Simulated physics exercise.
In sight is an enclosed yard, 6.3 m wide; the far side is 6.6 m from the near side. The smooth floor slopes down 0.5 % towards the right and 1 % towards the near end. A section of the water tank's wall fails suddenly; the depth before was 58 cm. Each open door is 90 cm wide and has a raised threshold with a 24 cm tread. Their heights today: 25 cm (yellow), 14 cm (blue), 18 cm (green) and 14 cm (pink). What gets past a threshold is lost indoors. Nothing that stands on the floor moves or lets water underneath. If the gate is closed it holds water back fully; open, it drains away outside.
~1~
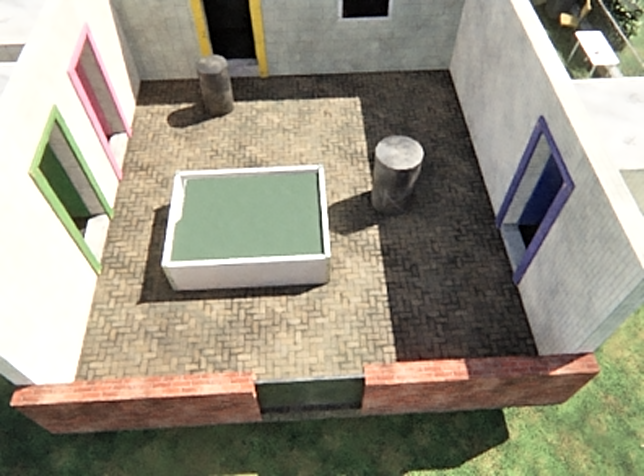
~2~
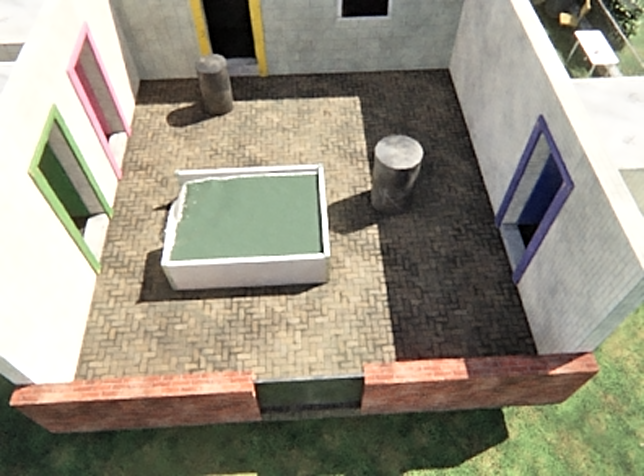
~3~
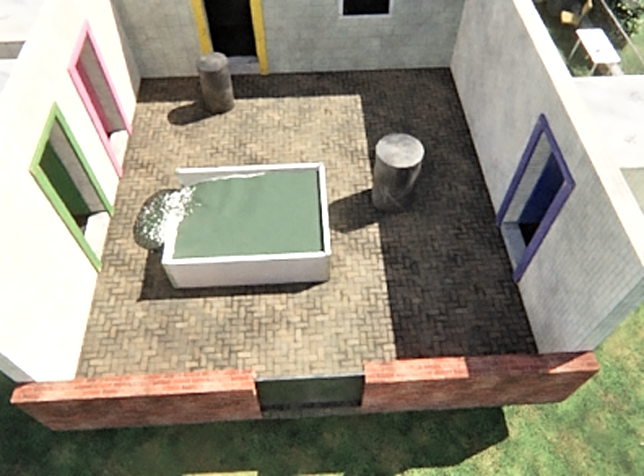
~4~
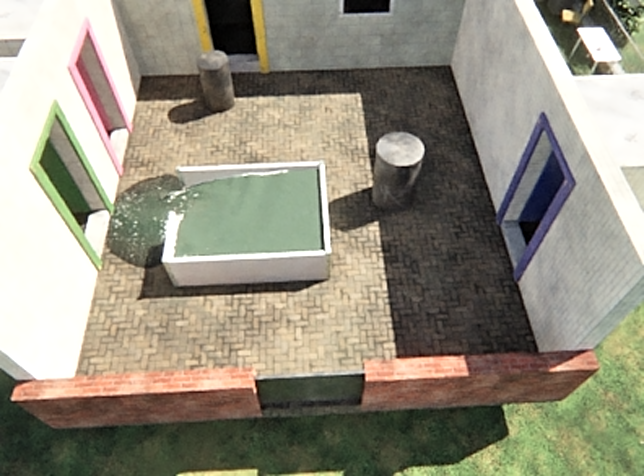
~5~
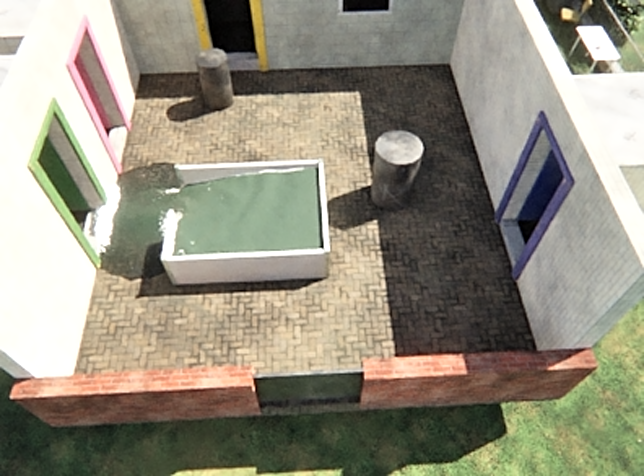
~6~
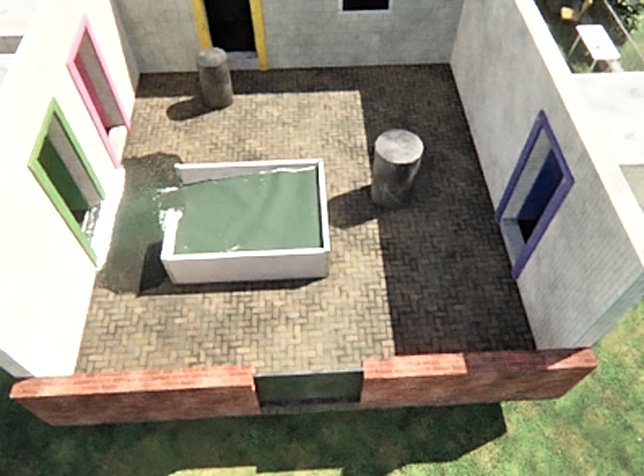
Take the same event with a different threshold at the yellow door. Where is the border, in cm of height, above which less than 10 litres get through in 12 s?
About 7 cm.
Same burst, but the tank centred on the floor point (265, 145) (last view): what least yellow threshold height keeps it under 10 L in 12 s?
Then roughly 6.5 cm.
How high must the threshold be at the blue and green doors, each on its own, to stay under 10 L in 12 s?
Roughly 6.5 cm at blue and 32 cm at green.
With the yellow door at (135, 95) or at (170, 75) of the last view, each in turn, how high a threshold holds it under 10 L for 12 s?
About 11.0 and 16 cm.
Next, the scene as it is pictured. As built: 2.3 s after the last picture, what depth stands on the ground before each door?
Depths in cm: Yellow 11, blue 0, green 24, pink 12.
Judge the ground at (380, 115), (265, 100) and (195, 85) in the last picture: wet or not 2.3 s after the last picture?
In that order: Still dry, still dry, wet.
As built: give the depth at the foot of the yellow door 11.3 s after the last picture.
About 3.5 cm.
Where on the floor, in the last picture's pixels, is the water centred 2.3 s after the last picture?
At about (211, 216).
Then, 0.7 s after the last picture water covers 10 % of the floor, deepest (36 cm) near (108, 221); it has not reached the yellow door.
Then, 2.3 s after the last picture water covers 30 % of the floor, deepest (26 cm) near (108, 221); 11 cm at the yellow door, 0 litres in over its 25 cm threshold.
Then, 11.3 s after the last picture water covers 95 % of the floor, deepest (12 cm) near (533, 374); 3 cm at the yellow door, 0 litres in over its 25 cm threshold.
At the yellow door as built, the water peaked near 11 cm, 2.3 s after the last picture.
Run again over the same 12 s with other heights there, 14 litres in over 6.5 cm, 5 litres over 8.5 cm. The limit of 10 litres is kept from about 7 cm up.
